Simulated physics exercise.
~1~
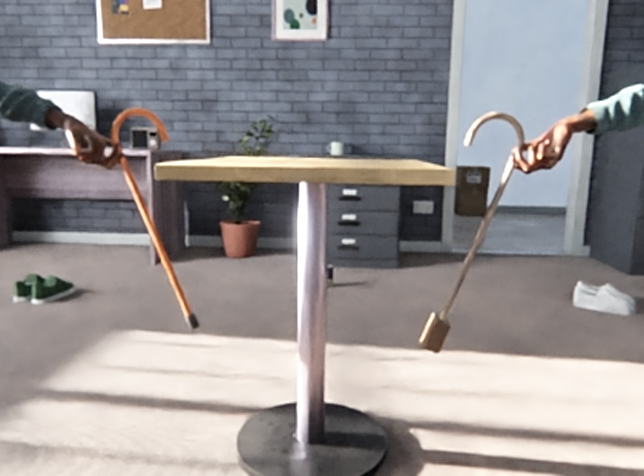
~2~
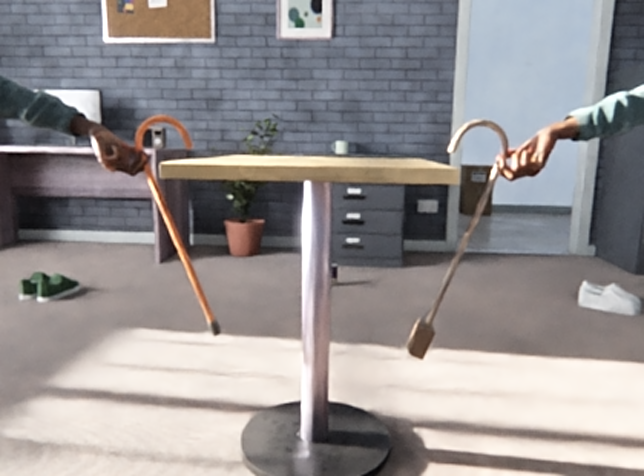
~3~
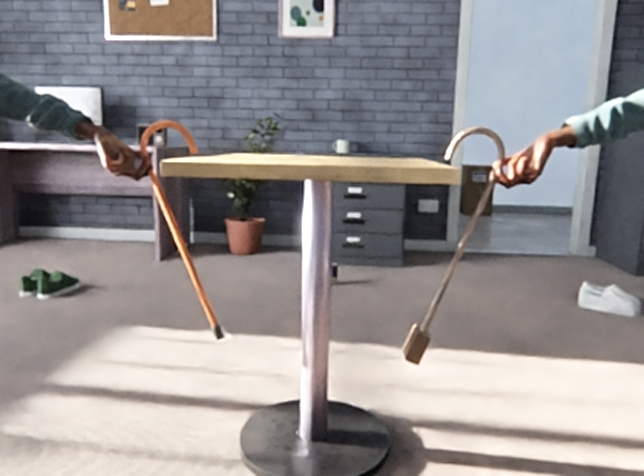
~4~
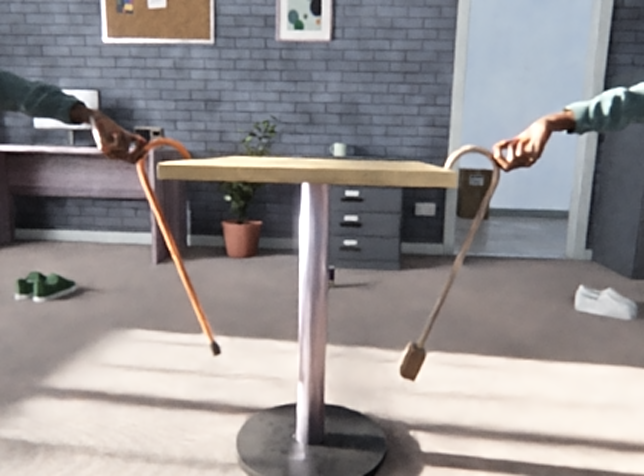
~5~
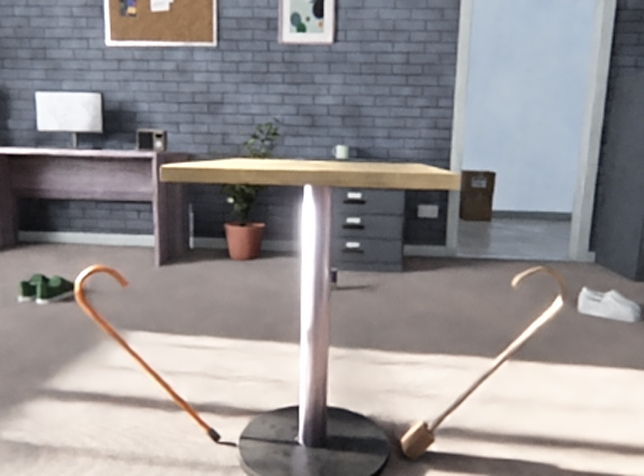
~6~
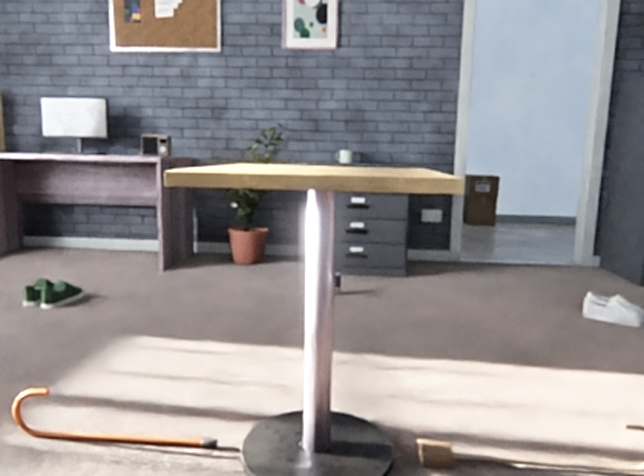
At the start, two hands hold hooked objects on either side of a small wooden-topped table, an orange cane on the left and a cane-like brown brush with a blocky end on the right. The hands bring both inward until their curved handles meet the table's opposite edges, then lower them slightly. The hands let go and draw back out of view. Neither object stays hooked, and both drop to the floor, tilting outward with their lower ends near the table's base. They finish lying on the floor on opposite sides, while the table stays in place.
